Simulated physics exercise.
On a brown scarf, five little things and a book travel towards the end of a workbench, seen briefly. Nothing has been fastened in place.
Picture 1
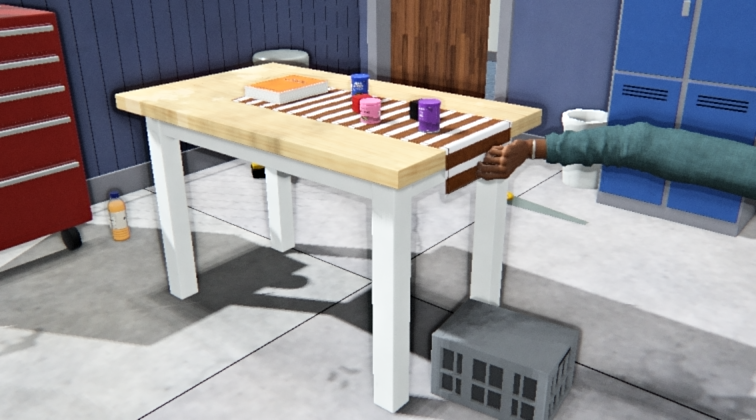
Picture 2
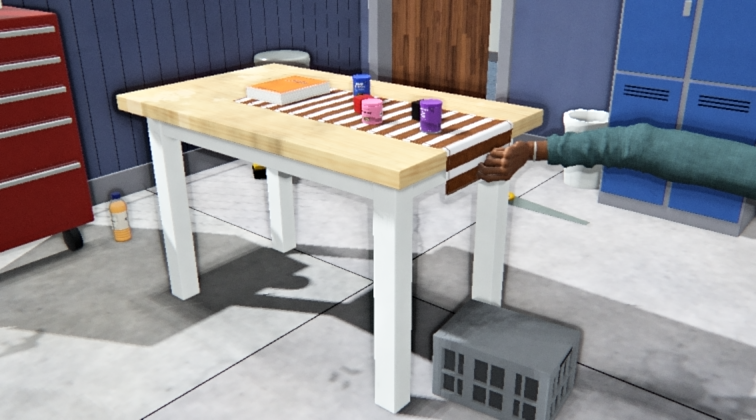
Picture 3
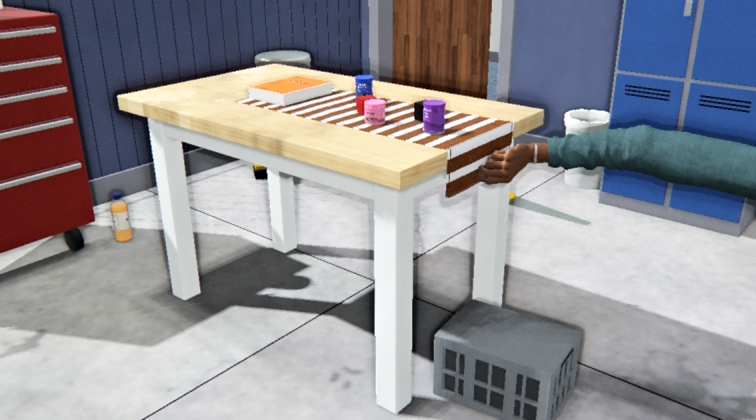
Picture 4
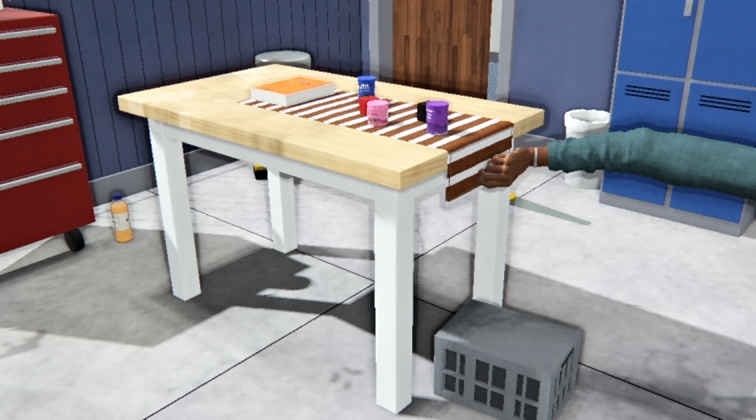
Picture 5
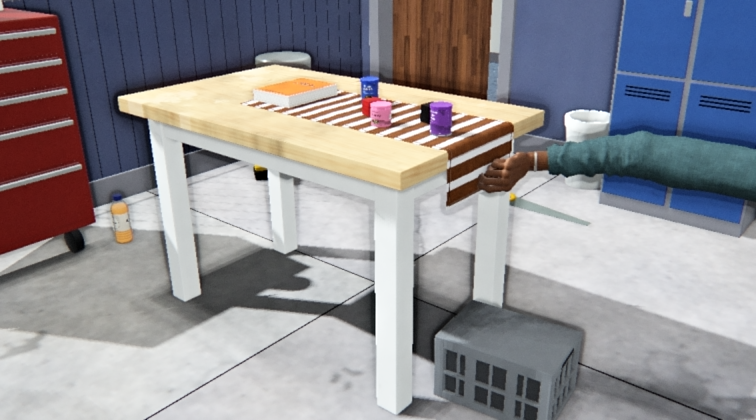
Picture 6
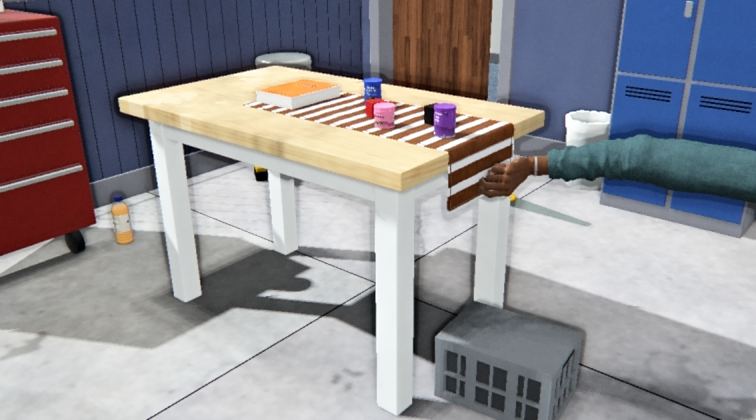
In this clip, a hand at the right slowly pulls a brown-and-white striped cloth down over the end of a wooden workbench, and the book and small colored items on it shift slightly to the right with it.
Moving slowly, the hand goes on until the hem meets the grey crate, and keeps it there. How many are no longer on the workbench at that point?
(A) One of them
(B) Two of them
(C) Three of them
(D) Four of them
D, four of them.
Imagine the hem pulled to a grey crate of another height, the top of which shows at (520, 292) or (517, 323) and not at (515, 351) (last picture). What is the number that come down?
The first gives 2, the second 3.
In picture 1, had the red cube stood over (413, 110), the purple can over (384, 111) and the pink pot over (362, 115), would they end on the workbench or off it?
So the red cube leaves the top, the purple can leaves the top, and the pink pot leaves the top.
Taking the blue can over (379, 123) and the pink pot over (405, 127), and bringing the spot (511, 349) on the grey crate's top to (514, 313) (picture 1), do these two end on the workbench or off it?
So the blue can leaves, and the pink pot leaves.
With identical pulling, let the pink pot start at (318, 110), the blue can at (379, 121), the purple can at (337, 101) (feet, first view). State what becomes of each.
In the end the pink pot rides it out, while the blue can gets dislodged and the purple can rides it out.
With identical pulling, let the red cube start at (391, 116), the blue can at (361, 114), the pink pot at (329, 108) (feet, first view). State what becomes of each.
I'd say the red cube takes a fall, the blue can takes a fall, and the pink pot hangs on.
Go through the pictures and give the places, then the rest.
In the first picture, hem (445, 198); purple can (430, 101); black cube (421, 101); pink pot (370, 101); red cube (363, 96); blue can (360, 76); top of the crate (511, 349).
In the second picture, hem (445, 199); purple can (431, 102).
In the third picture, hem (445, 202); black cube (426, 102).
In the fourth picture, hem (446, 206); pink pot (378, 103); top of the crate (514, 349).
In the fifth picture, hem (446, 210); red cube (373, 99).
In the sixth picture, hem (447, 215); purple can (445, 106); black cube (436, 105); pink pot (385, 105); red cube (376, 101); blue can (373, 80).
Soon after, hem near (479, 275); purple can and black cube gone.
Then, hem on the crate; purple can, black cube, pink pot and red cube gone.
At rest, hem on the crate; purple can, black cube, pink pot and red cube gone. It carries off four.
